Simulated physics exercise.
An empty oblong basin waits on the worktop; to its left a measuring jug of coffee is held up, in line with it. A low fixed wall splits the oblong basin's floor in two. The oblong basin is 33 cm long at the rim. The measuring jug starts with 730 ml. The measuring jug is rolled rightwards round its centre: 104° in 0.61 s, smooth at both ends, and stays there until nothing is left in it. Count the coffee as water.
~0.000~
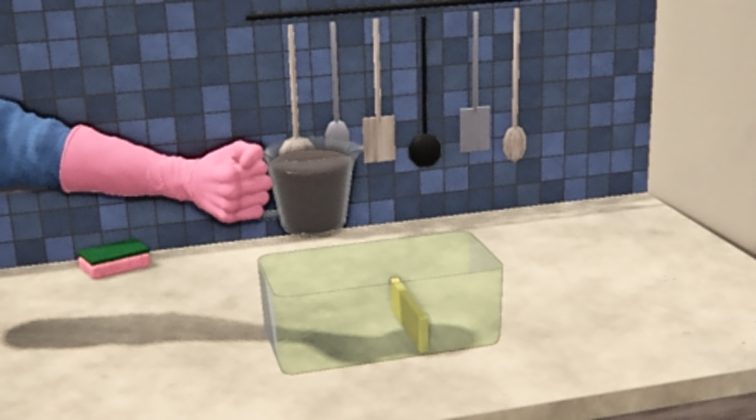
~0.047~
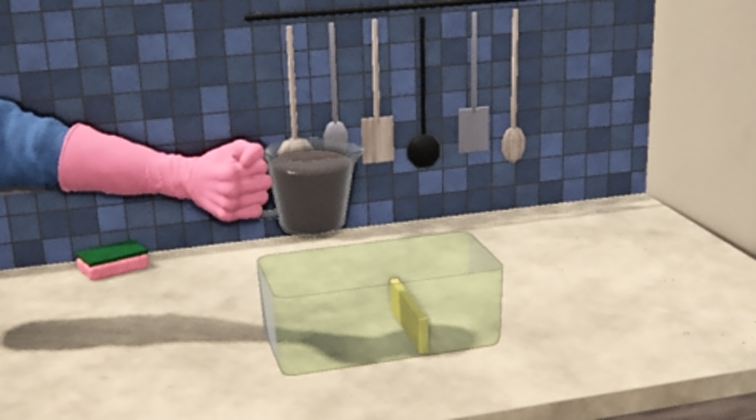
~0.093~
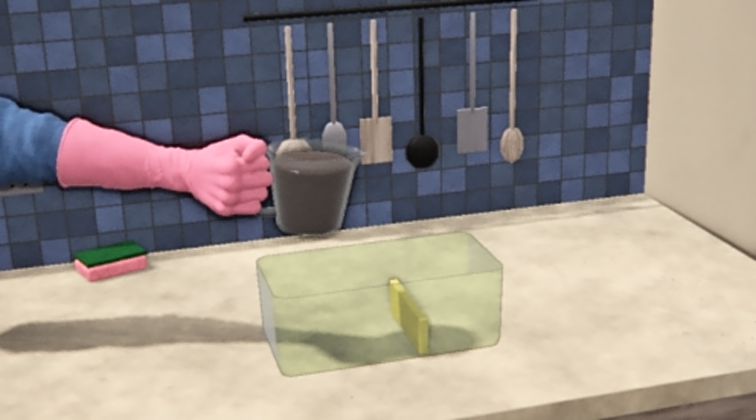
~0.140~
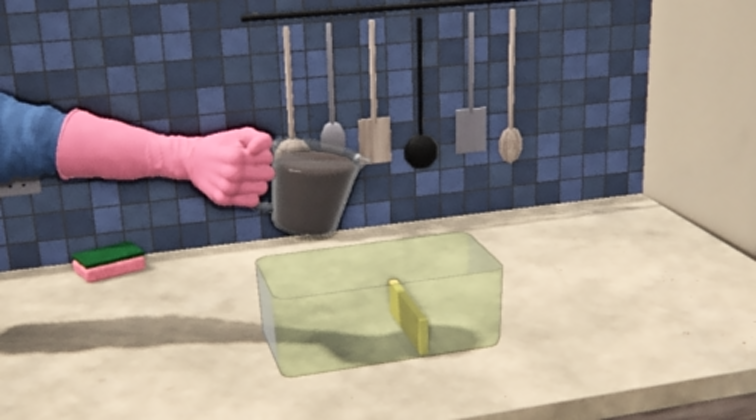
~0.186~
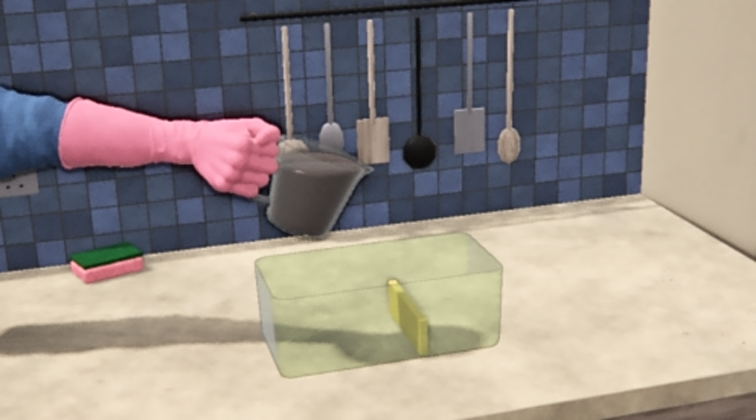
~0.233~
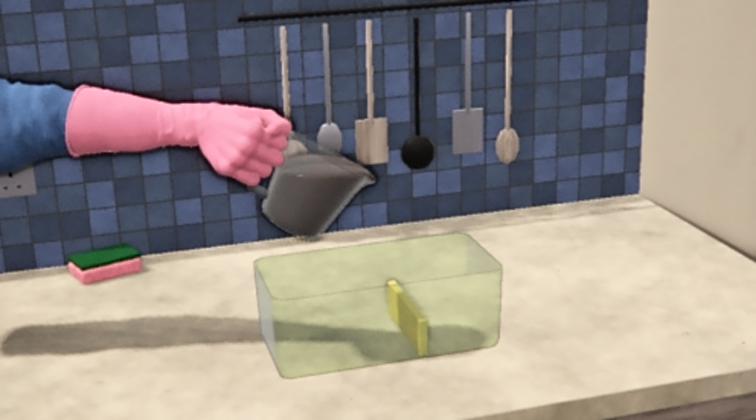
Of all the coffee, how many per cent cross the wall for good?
Roughly 26 per cent is past the wall.
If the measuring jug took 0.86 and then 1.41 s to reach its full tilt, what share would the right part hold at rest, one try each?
In turn about 35 and 55 per cent.
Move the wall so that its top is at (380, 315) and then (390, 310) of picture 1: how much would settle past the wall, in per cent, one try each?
In turn about 90 and 65 per cent.
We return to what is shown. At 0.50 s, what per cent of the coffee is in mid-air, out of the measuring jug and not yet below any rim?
About 24 per cent.
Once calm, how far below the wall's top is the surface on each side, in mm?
Left about 38 mm, right about 44 mm.
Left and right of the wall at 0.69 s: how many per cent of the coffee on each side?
Near 58 on the left, 26 on the right.
After 0.50 s the tilt is 95° and 44 per cent is still to pour, 11 is left of the wall and 21 right of it.
After 0.69 s the tilt is 104° and 7 per cent is still to pour, 58 is left of the wall and 26 right of it.
After 0.89 s the tilt is 104° and 0 per cent is still to pour, 70 is left of the wall and 26 right of it.
After 1.11 s the tilt is 104° and 0 per cent is still to pour, 71 is left of the wall and 26 right of it.
In the end 71 per cent lies left of the wall, 26 right of it and 2 outside.
